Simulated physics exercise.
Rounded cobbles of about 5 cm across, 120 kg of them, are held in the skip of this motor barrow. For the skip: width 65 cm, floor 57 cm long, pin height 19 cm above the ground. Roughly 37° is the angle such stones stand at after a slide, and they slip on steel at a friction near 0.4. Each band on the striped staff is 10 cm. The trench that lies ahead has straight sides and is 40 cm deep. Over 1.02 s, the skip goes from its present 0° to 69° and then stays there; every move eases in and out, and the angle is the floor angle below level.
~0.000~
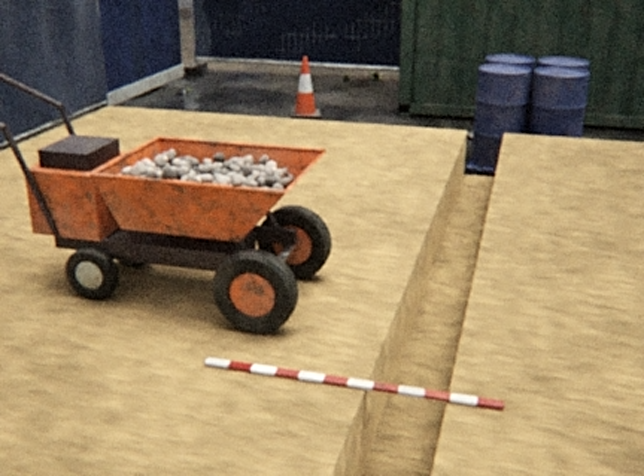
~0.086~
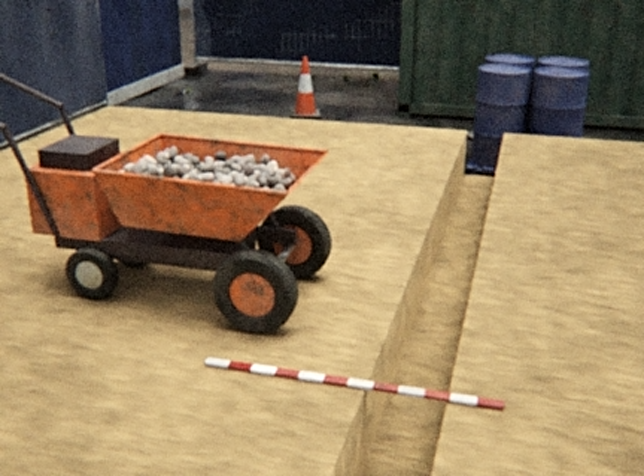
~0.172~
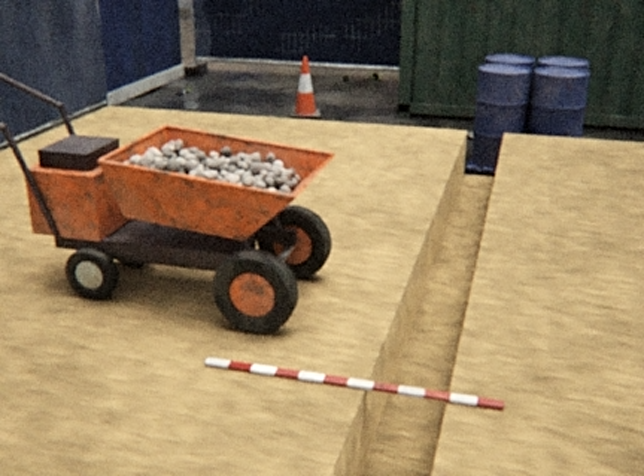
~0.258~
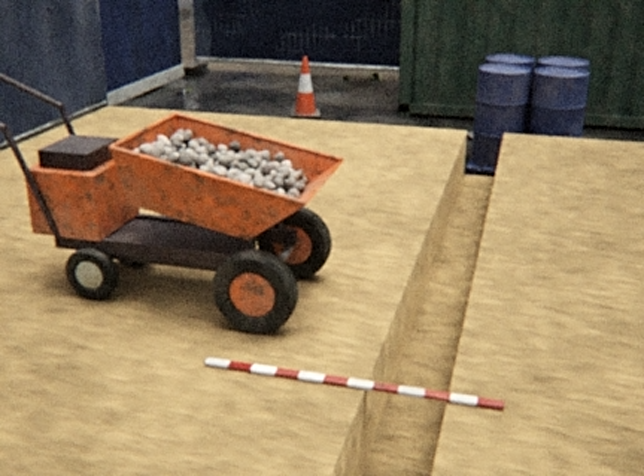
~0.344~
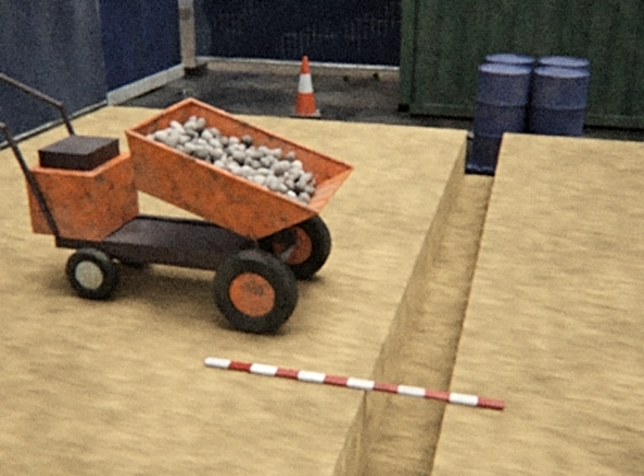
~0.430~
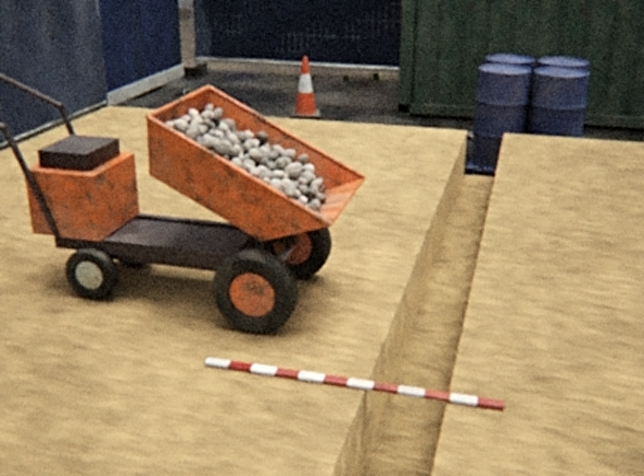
In a fenced yard, an orange motor barrow's skip of grey cobbles steadily tilting forward to the right beside a narrow trench.
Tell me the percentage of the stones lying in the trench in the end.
Close to 92 %.
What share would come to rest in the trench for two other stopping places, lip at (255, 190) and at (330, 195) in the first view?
Close to 85 percent in the first case, 50 percent in the second.
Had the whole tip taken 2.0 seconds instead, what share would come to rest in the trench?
That works out at about 100 in a hundred.
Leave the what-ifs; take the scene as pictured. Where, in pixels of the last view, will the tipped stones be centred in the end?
Somewhere near pixel (430, 378).
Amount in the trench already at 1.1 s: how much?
40 per cent, give or take.
After 0.8 s the floor is at 58°; 100 % in the skip; the foremost stones are at (366, 255).
After 1.1 s the floor is at 69°; 57 % in the skip, 2 % short of the trench, 41 % in the trench, 1 % past the trench; the foremost stones are at (465, 341).
After 1.5 s the floor is at 69°; 18 % in the skip, 1 % short of the trench, 74 % in the trench, 8 % past the trench; the foremost stones are at (575, 338).
After 3.4 s the floor is at 69°; 0 % in the skip, 92 % in the trench, 8 % past the trench; the foremost stones are past the picture's edge.
